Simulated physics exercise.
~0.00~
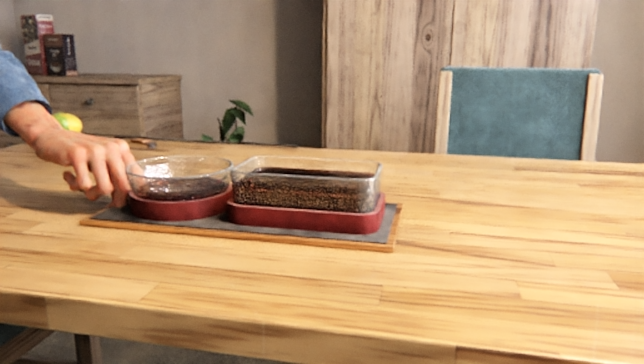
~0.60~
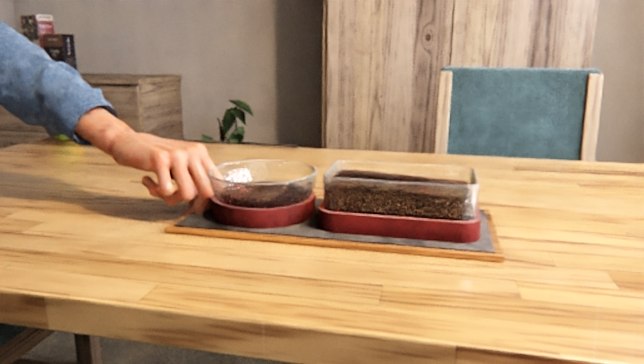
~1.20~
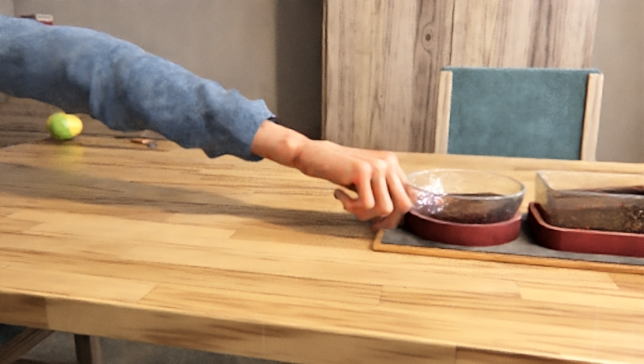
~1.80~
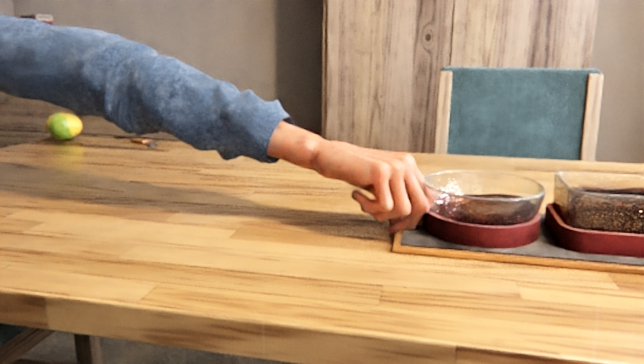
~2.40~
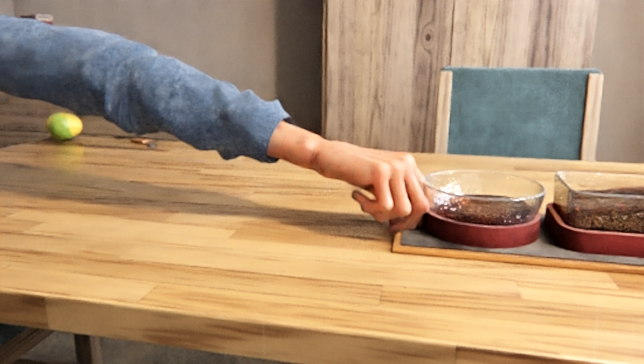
A hand pushes a tray with two glass containers right across the table and stops.
